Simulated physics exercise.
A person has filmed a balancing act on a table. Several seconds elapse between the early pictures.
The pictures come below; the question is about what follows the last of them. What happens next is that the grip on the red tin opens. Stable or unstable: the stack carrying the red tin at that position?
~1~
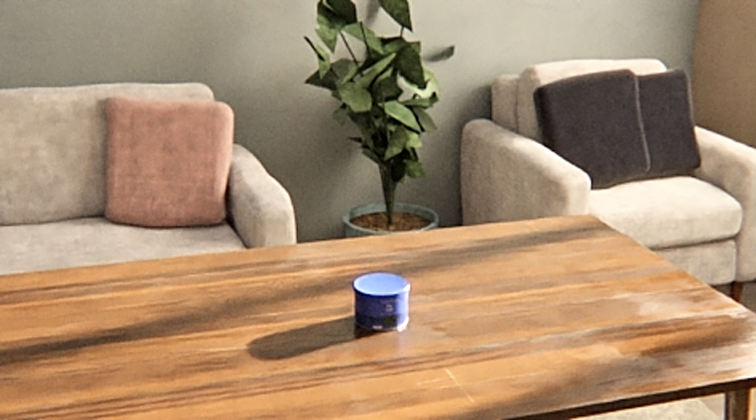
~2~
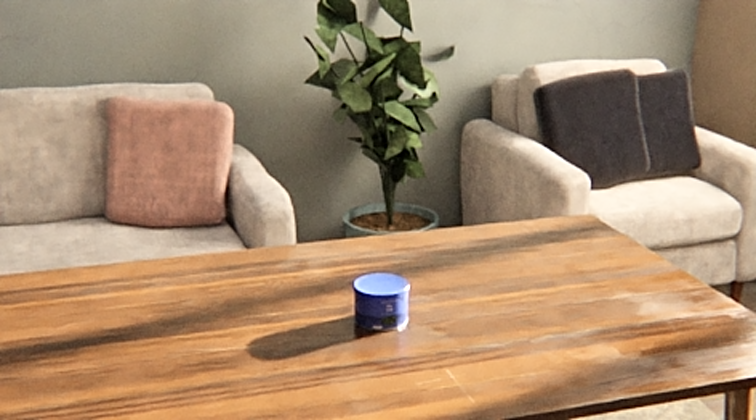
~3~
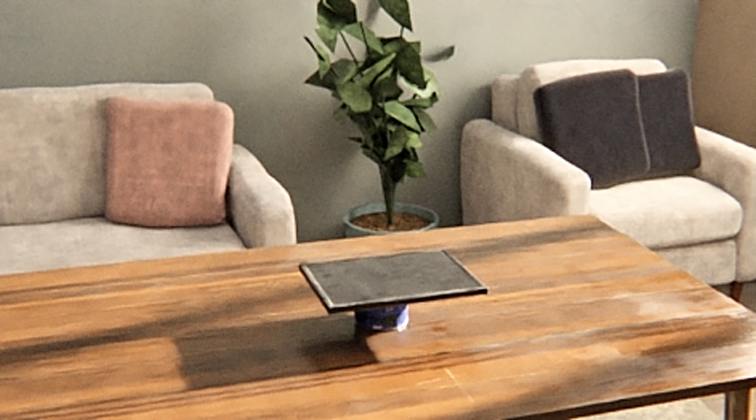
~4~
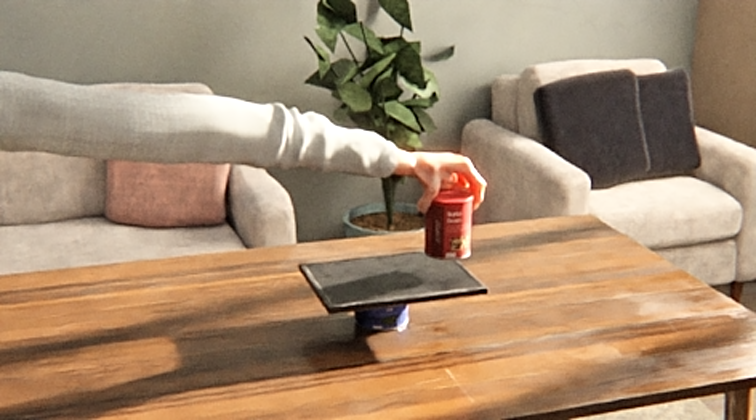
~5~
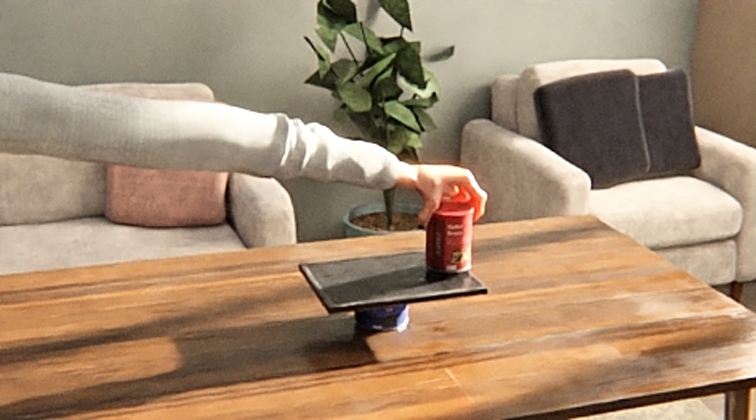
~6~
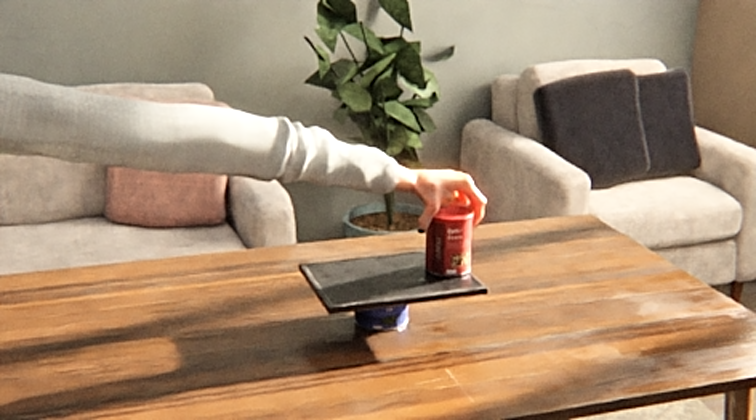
I predict it will be unstable.
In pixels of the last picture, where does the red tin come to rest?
Somewhere around (493, 286) in the last picture.
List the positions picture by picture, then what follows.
The last thing is not in view yet; blue tub (381, 302), in the first picture.
The last thing is not in view yet; blue tub (381, 302), in the second picture.
The last thing is not in view yet, in the third picture.
On its way; red tin (448, 224), in the fourth picture.
On its way; red tin (448, 236), in the fifth picture.
Set down, still held; red tin (448, 240), in the sixth picture.
Then, 0.30 s on from there, red tin now fallen; black lid turned 42° from how it was put.
Then, 0.40 s on from there, black lid turned 43° from how it was put.
Then, 0.70 s on from there, things are still on the move.
In the end, fallen, red tin; the other 2 unmoved. At the end, from the last picture's camera, red tin near (493, 286). The stack gives way.
